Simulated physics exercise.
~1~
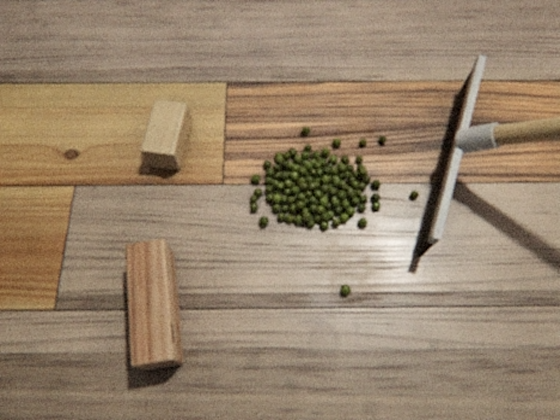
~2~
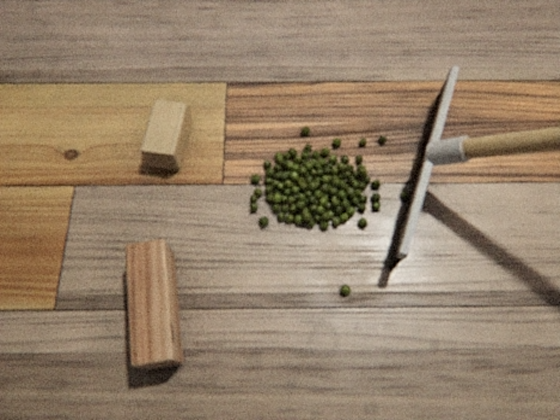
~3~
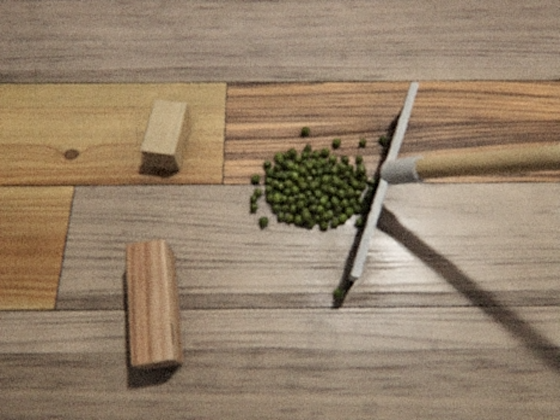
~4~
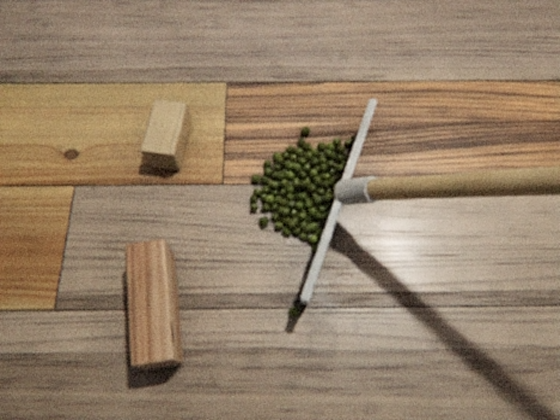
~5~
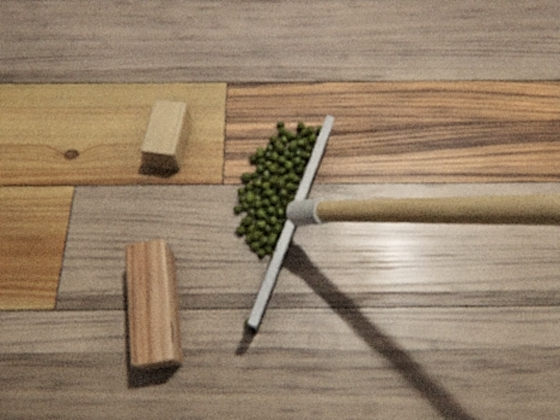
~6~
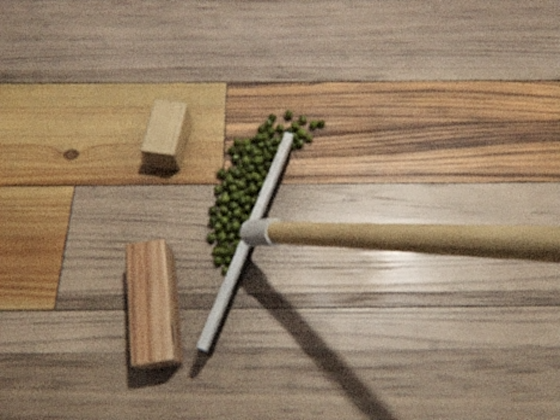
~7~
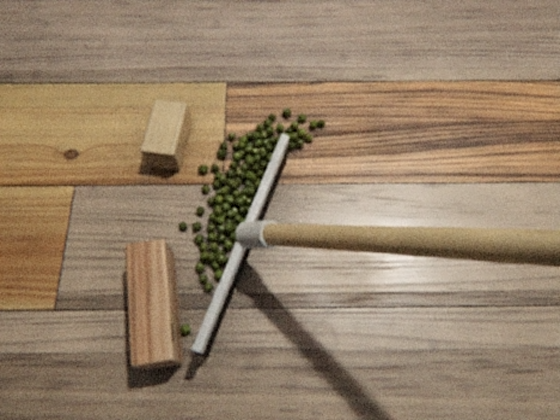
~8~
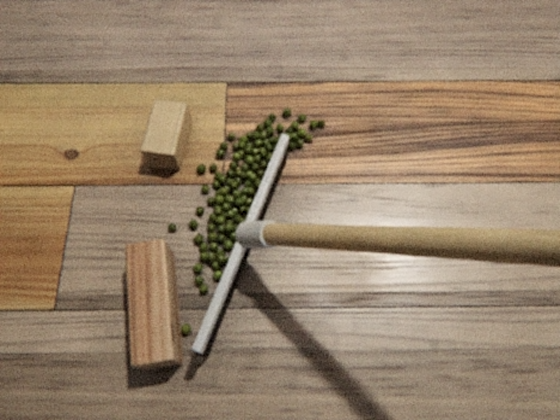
At the start, a heap of small green olives lies on a wooden plank floor, with a slanted squeegee on a wooden handle to its right and two fixed wooden blocks to its left. The squeegee slides steadily left, reaches the olives and packs them against its blade. It keeps pushing, squeezing the pile into a long slanted band, while some olives slip around the blade's upper end. Then the squeegee halts just short of the blocks, and a few olives roll a little farther left. In the end, all the olives rest before the blocks, with none in the gap.
